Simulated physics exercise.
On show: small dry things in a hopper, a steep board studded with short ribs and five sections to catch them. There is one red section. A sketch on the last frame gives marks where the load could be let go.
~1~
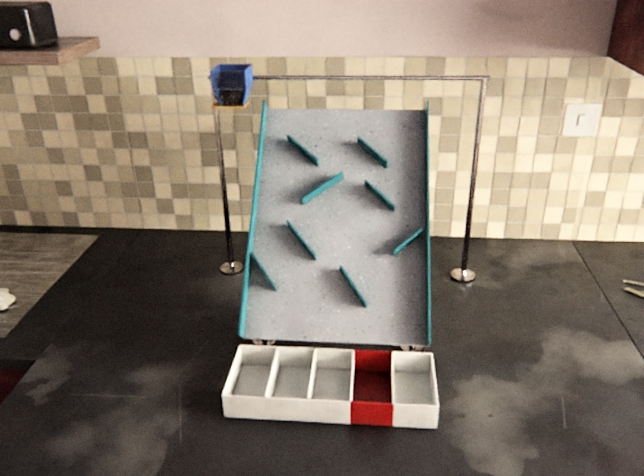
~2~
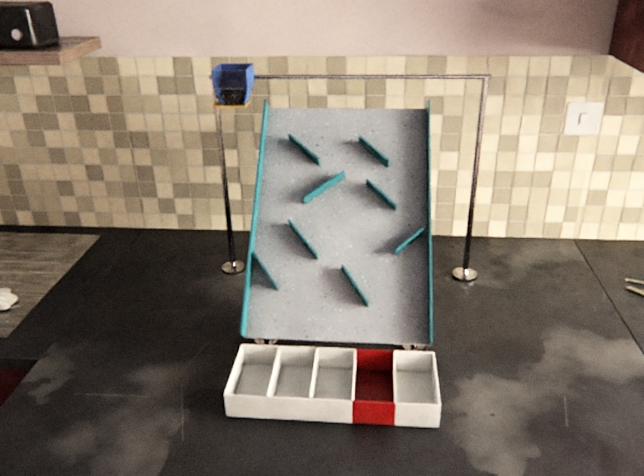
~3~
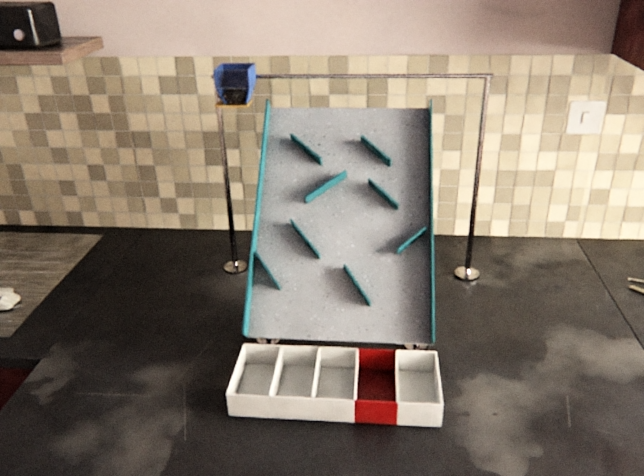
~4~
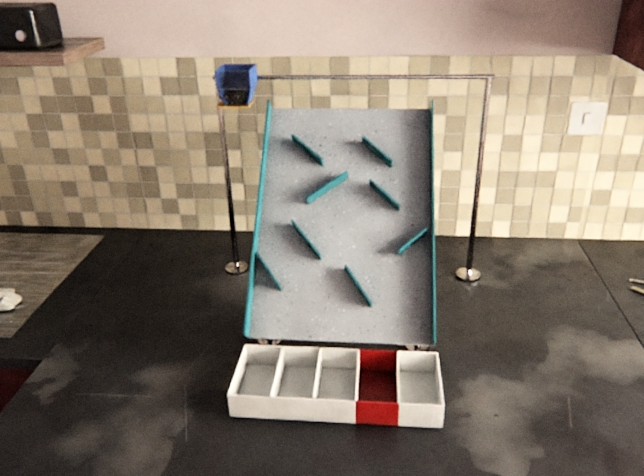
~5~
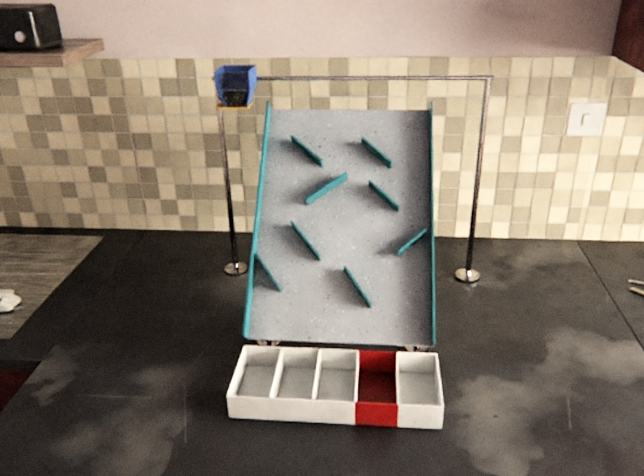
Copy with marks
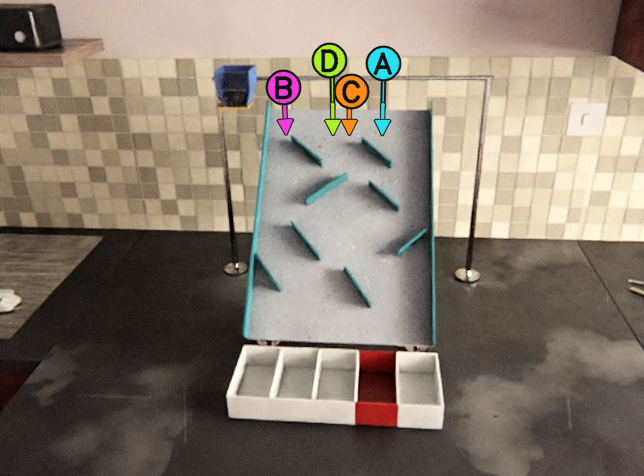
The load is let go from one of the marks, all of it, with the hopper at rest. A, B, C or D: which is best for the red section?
A is best.
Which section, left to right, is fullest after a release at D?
It is the second one.
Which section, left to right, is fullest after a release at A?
The fifth.
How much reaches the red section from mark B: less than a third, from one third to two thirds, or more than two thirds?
Mark B gives less than a third.
On the marked copy, mark A meets the board at (382, 129); mark B meets the board at (285, 129); mark C meets the board at (349, 129); mark D meets the board at (333, 129).
Choosing A, close to a third in the red section, close to half in other sections, a small share held on the board.
Choosing B, only a few in the red section, all but a few in other sections, only a few outside the box.
Choosing C, a small share in the red section, the bulk in other sections, only a few held on the board.
Choosing D, only a few in the red section, the bulk in other sections, a small share outside the box.
